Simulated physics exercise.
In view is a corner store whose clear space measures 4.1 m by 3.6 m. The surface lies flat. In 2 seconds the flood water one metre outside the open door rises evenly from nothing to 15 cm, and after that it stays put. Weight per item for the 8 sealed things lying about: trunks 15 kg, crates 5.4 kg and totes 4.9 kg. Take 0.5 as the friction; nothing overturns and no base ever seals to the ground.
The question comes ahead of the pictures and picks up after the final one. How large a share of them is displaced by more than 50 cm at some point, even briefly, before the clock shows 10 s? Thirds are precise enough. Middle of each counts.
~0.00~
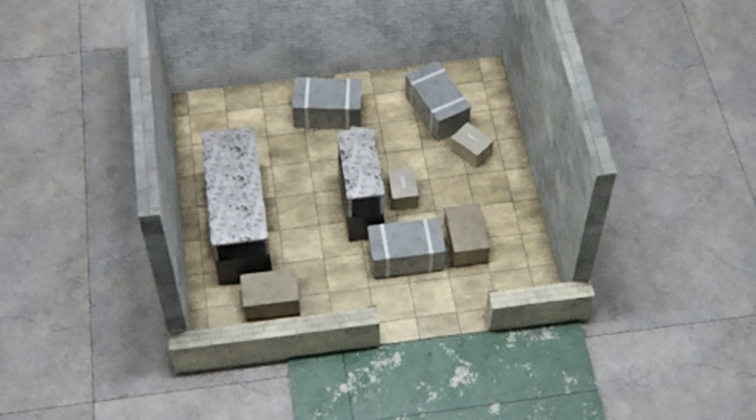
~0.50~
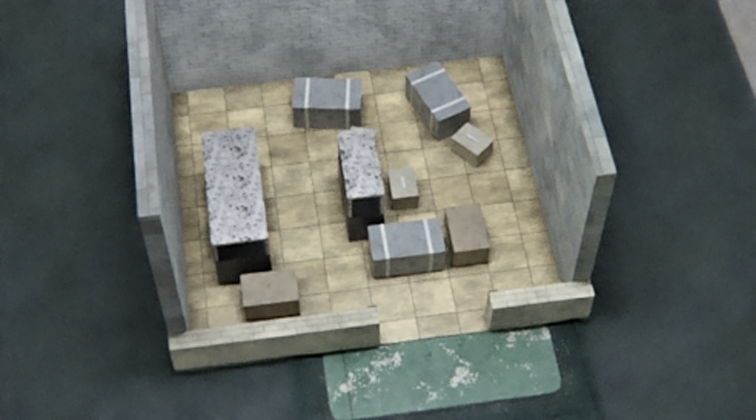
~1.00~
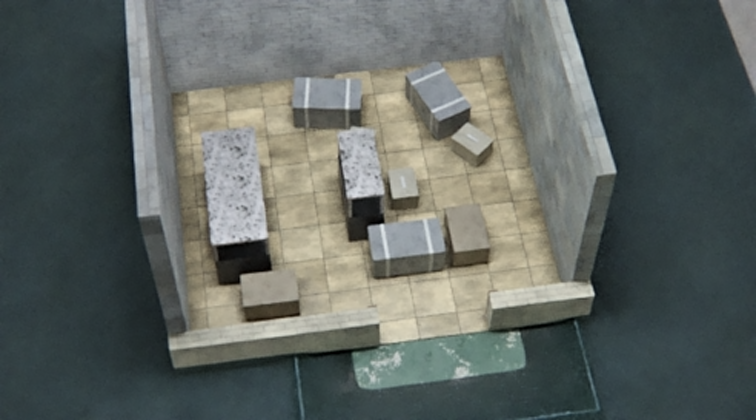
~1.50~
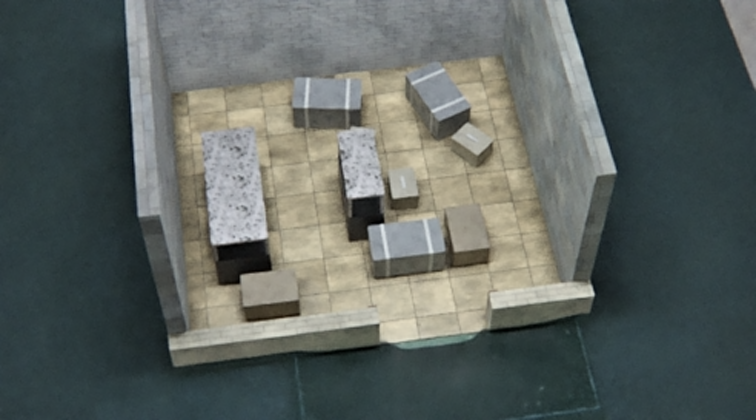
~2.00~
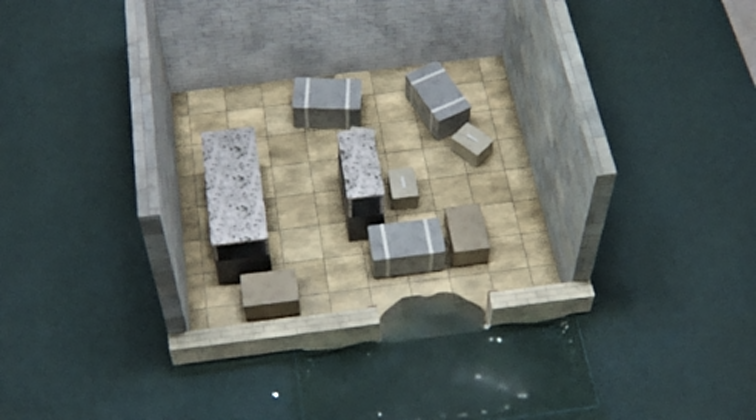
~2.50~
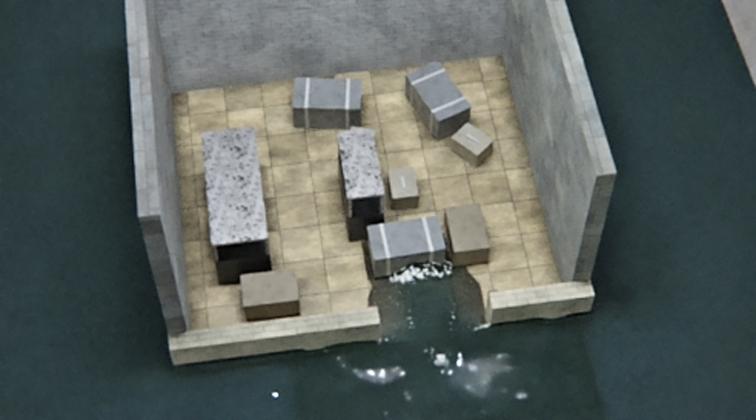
I'd put it at two thirds or more.
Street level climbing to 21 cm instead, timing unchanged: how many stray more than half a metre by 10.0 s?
Result: 6.
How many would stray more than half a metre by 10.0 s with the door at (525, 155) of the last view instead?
Result: 8.
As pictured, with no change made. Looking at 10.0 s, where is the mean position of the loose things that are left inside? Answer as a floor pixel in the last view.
Somewhere near (325, 142).
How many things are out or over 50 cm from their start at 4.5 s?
Answer: 2.
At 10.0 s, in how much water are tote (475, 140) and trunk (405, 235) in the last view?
Depth approx. 10 cm / 8 cm.
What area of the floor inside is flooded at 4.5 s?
Flooded: Near 7.0 m2.
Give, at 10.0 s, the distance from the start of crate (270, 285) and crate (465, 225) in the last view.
Shifts: 30 cm / 200 cm.
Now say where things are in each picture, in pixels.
In the first frame, a trunk at (406, 239) rests on the ground; a trunk at (327, 93) rests on the ground; 0.0 m2 under water; 0 of 8 have shifted.
In the second frame, a trunk at (406, 239) rests on the ground; a trunk at (327, 93), on the bottom; water covers 0.0 m2; 0 of 8 have shifted.
In the third frame, a trunk at (406, 239) rests on the ground; a trunk at (327, 93) rests on the ground; 0.0 m2 under water; 0 of 8 have shifted.
In the fourth frame, a trunk at (406, 239), on the bottom; a trunk at (327, 93), on the bottom; water covers 0.0 m2; 0 of 8 have shifted.
In the fifth frame, a trunk at (406, 239) rests on the ground; a trunk at (327, 93), on the bottom; water covers 0.3 m2; 0 of 8 have shifted.
In the sixth frame, a trunk at (406, 237) rests on the ground; a trunk at (327, 93) rests on the ground; 0.8 m2 under water; 0 of 8 have shifted.
After 3.5 s 0 of 8 are over 50 cm from their spots; 0 afloat.
After 4.5 s 2 of 8 are over 50 cm from their spots; 2 afloat.
After 7.0 s 4 of 8 are over 50 cm from their spots; 6 afloat.
After 10.0 s 6 of 8 are over 50 cm from their spots, and 6 have been at some point; 8 afloat.
